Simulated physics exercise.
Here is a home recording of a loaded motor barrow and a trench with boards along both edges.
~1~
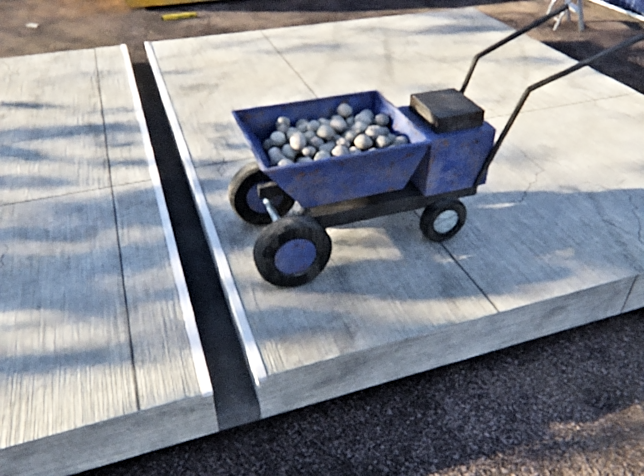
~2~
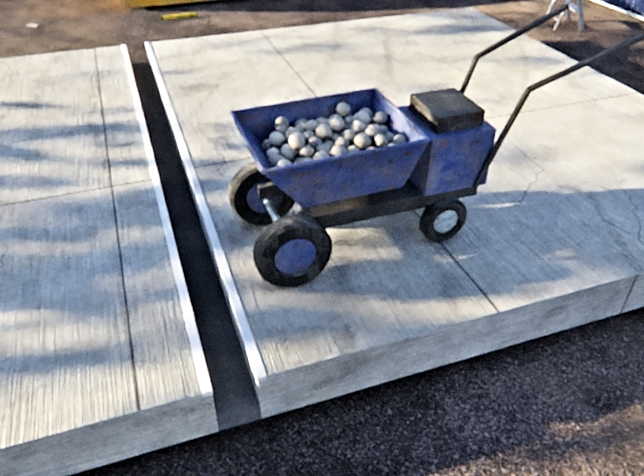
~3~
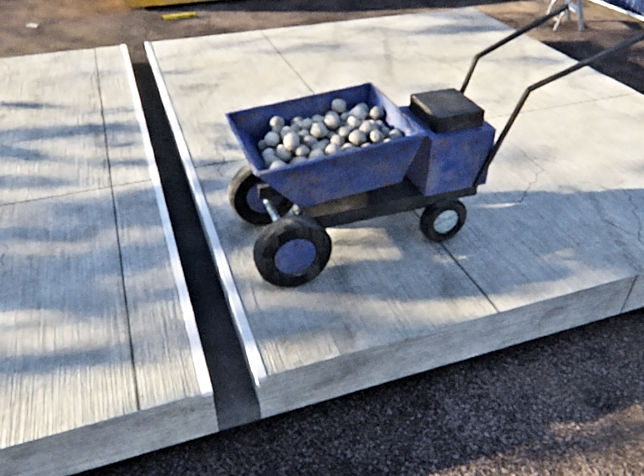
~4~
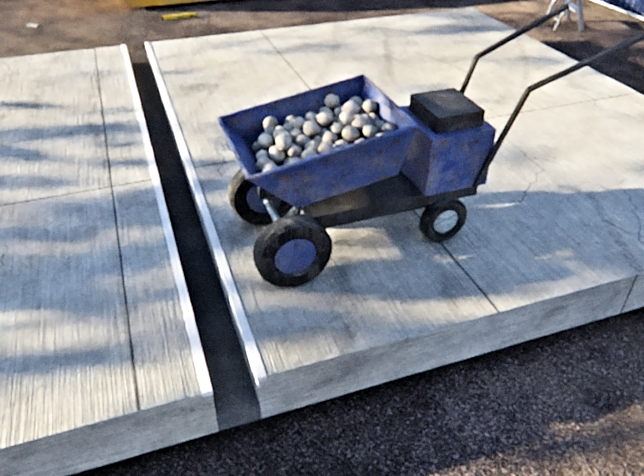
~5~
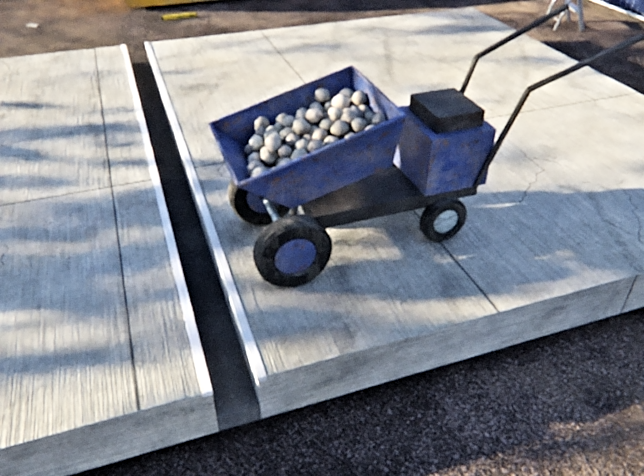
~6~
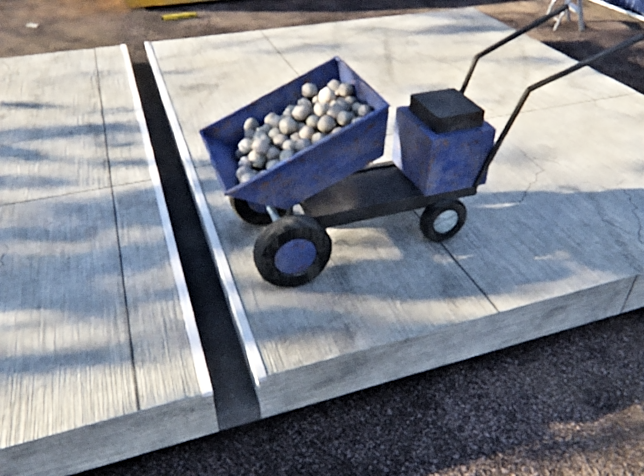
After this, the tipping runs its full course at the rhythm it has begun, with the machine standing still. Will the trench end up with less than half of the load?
I predict the trench will fail to catch most of it.
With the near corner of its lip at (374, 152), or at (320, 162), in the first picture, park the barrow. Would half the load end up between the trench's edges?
A minority, then the bulk.
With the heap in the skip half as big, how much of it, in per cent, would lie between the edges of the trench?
Around 0 per cent.
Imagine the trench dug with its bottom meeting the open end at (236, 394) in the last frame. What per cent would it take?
Estimated share: Approx. 10 %.
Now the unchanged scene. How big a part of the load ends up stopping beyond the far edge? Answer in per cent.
85 per cent.
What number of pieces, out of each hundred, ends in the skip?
Something like 10 in every hundred.
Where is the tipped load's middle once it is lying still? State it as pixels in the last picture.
The centre ends up roughly at (135, 275).
Just after the last frame, skip tipped steeply; every one in the skip.
A moment on, skip tipped right over; the larger part in the skip; roughly a quarter beyond it; about a tenth falling.
Further on, skip tipped right over; roughly a quarter in the skip; just a few in or heaped over the trench; the larger part beyond it; just a few falling.
When it is over, skip tipped right over; about a tenth in the skip; about a tenth in or heaped over the trench; the larger part beyond it.
